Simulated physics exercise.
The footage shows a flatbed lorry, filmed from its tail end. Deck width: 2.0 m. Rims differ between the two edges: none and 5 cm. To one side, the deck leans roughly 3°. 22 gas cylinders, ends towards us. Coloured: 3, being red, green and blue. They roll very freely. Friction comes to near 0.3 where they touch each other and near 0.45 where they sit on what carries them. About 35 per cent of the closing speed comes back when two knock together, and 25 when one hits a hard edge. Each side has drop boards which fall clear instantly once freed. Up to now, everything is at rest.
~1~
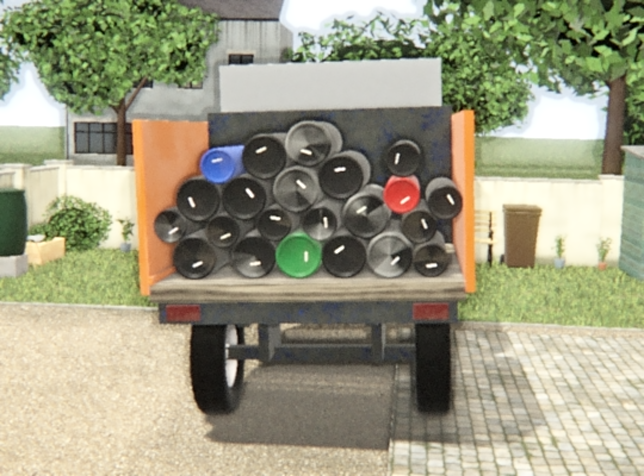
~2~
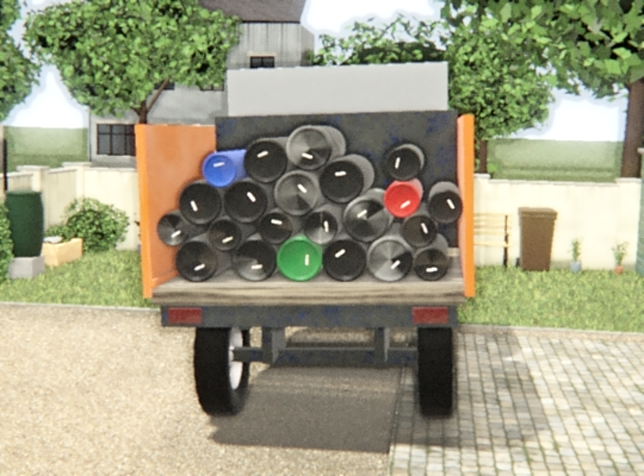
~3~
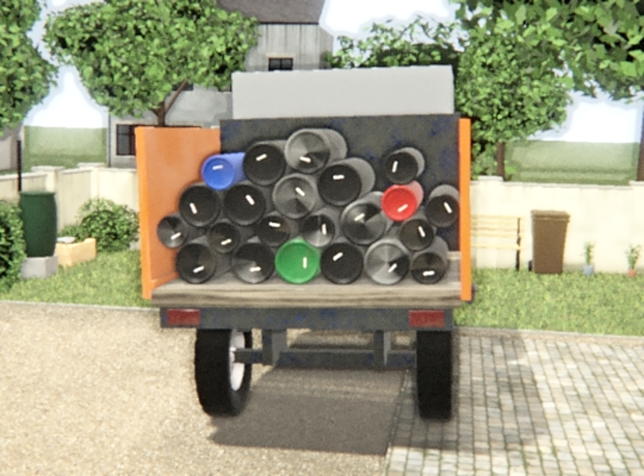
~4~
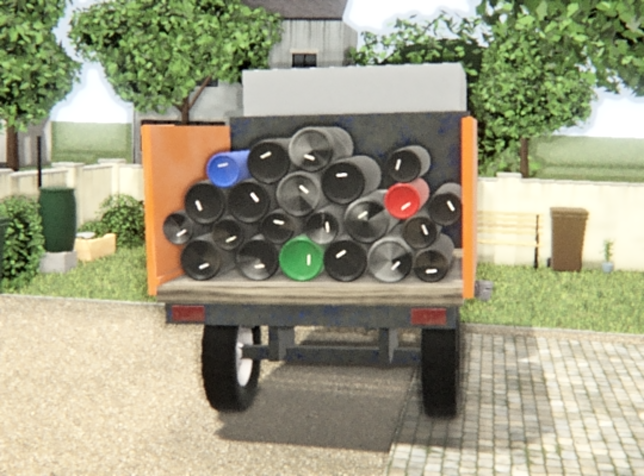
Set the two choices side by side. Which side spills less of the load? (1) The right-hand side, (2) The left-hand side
Answer: 2.
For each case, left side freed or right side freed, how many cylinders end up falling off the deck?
Left case: 3. Right case: 11.
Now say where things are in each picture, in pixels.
The first frame shows red (402, 196), green (298, 257), blue (218, 166); the deck slopes 3° down to the left; 6 of the 22 make up the bottom layer; all still.
The second frame shows red (402, 200), green (299, 260), blue (220, 170); rims, left 5 cm, right none; at rest.
The third frame shows red (399, 204), green (297, 263), blue (219, 173); side tops at (141, 134) and (465, 126); at rest.
The fourth frame shows red (402, 202), green (301, 260), blue (224, 171); at rest.
Side on the left freed, after 0.6 s, red is up on others, 40 cm from the right edge; green is on the deck, 95 cm from the left edge; blue is up on others, 15 cm from the left edge, rolling left; 2 of 22 are off.
Side on the left freed, at the end, red is up on others, 40 cm from the right edge; green is on the deck, 95 cm from the left edge; blue is on the ground to the left; 3 of 22 are off.
Side on the right freed, after 2.1 s, red is dropping off the right side; green is on the deck, 100 cm from the left edge; blue is up on others, 50 cm from the left edge; 6 of 22 are off.
Side on the right freed, at the end, red is down on the right; green is on the deck, 65 cm from the right edge; blue is up on others, 60 cm from the left edge; 11 of 22 are off.
